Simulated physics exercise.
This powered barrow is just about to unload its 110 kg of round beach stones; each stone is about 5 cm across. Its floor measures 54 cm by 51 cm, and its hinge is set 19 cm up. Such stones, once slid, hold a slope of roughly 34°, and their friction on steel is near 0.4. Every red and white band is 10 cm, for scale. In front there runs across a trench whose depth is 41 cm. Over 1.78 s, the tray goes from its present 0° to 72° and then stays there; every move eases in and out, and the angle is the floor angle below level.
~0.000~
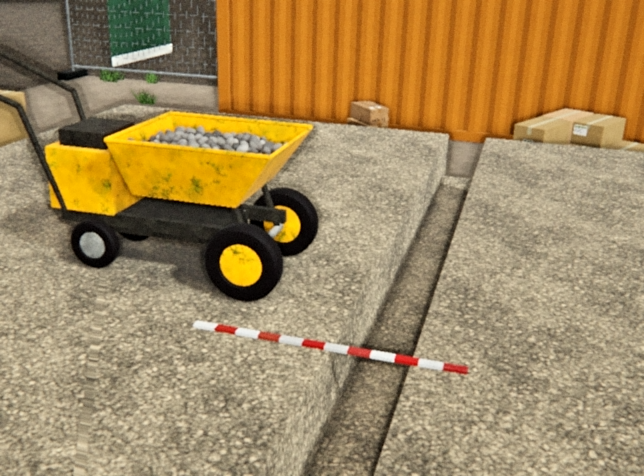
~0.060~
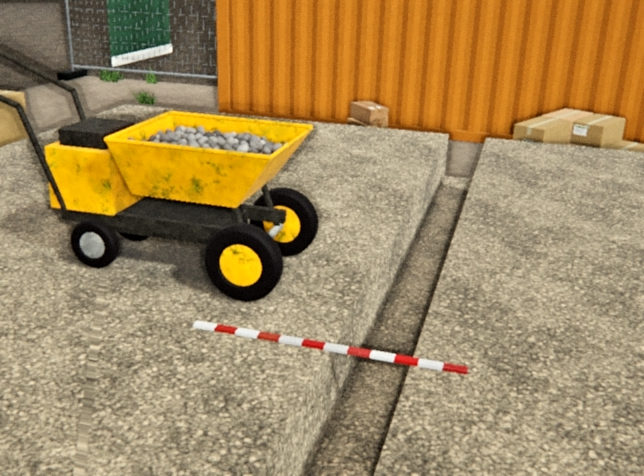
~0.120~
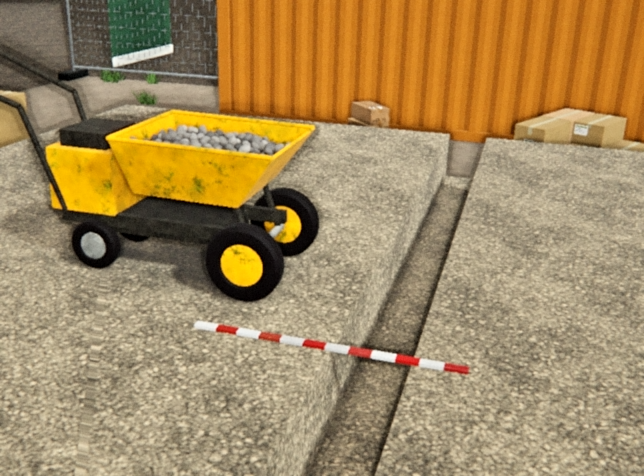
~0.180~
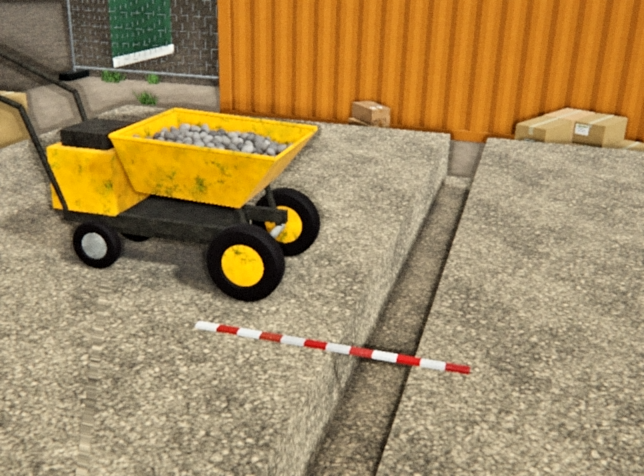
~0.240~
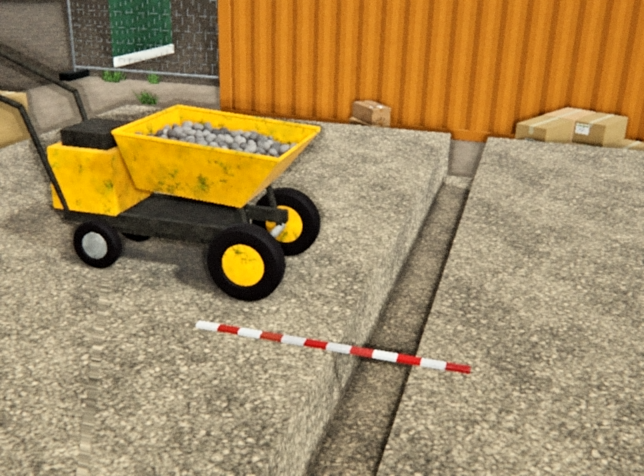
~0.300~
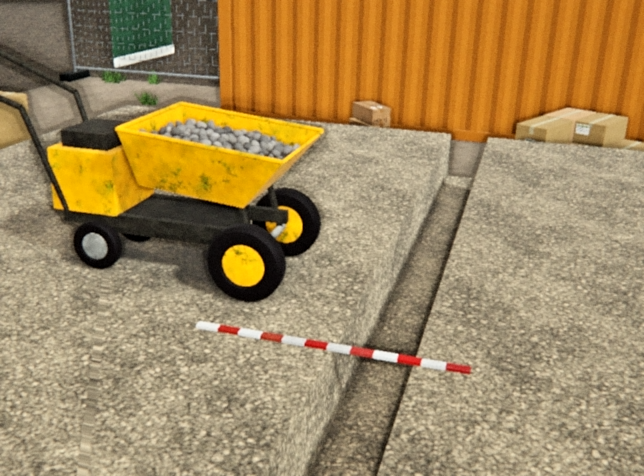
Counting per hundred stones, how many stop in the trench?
Some 92.
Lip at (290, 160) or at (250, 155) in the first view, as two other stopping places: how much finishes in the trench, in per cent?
Close to 60 percent in the first case, 100 percent in the second.
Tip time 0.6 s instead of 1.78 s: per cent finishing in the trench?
60 %.
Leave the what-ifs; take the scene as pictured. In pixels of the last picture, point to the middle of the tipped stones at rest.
Centre estimate: Around (403, 355).
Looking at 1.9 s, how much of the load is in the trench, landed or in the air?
By that moment, roughly 60 per cent of the load.
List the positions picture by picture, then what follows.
In the first picture, the tray is at 0°, its lip at (269, 158); the top of the load is at (203, 137).
The second picture shows lip at (269, 158), floor tilted 0°, highest stones at (203, 137); the stones move at 0.1 m/s on average.
In the third picture, the tray is at 1°, its lip at (272, 159); the top of the load is at (196, 135); the stones move at 0.1 m/s on average.
In the fourth picture, the tray is at 2°, its lip at (275, 160); the top of the load is at (191, 133); the stones move at 0.2 m/s on average.
In the fifth picture, the tray is at 4°, its lip at (278, 161); the top of the load is at (194, 131); the stones move at 0.3 m/s on average.
The sixth picture shows lip at (282, 163), floor tilted 5°, highest stones at (193, 128); the stones move at 0.3 m/s on average.
After 1.3 s the floor is at 61°; 97 % in the tray, 3 % in the trench; the foremost stones are at (397, 241).
After 1.9 s the floor is at 72°; 36 % in the tray, 58 % in the trench, 6 % past the trench; the foremost stones are at (494, 303).
After 2.2 s the floor is at 72°; 14 % in the tray, 78 % in the trench, 8 % past the trench; the foremost stones are at (531, 312).
After 4.2 s the floor is at 72°; 0 % in the tray, 92 % in the trench, 8 % past the trench; the foremost stones are at (539, 316).
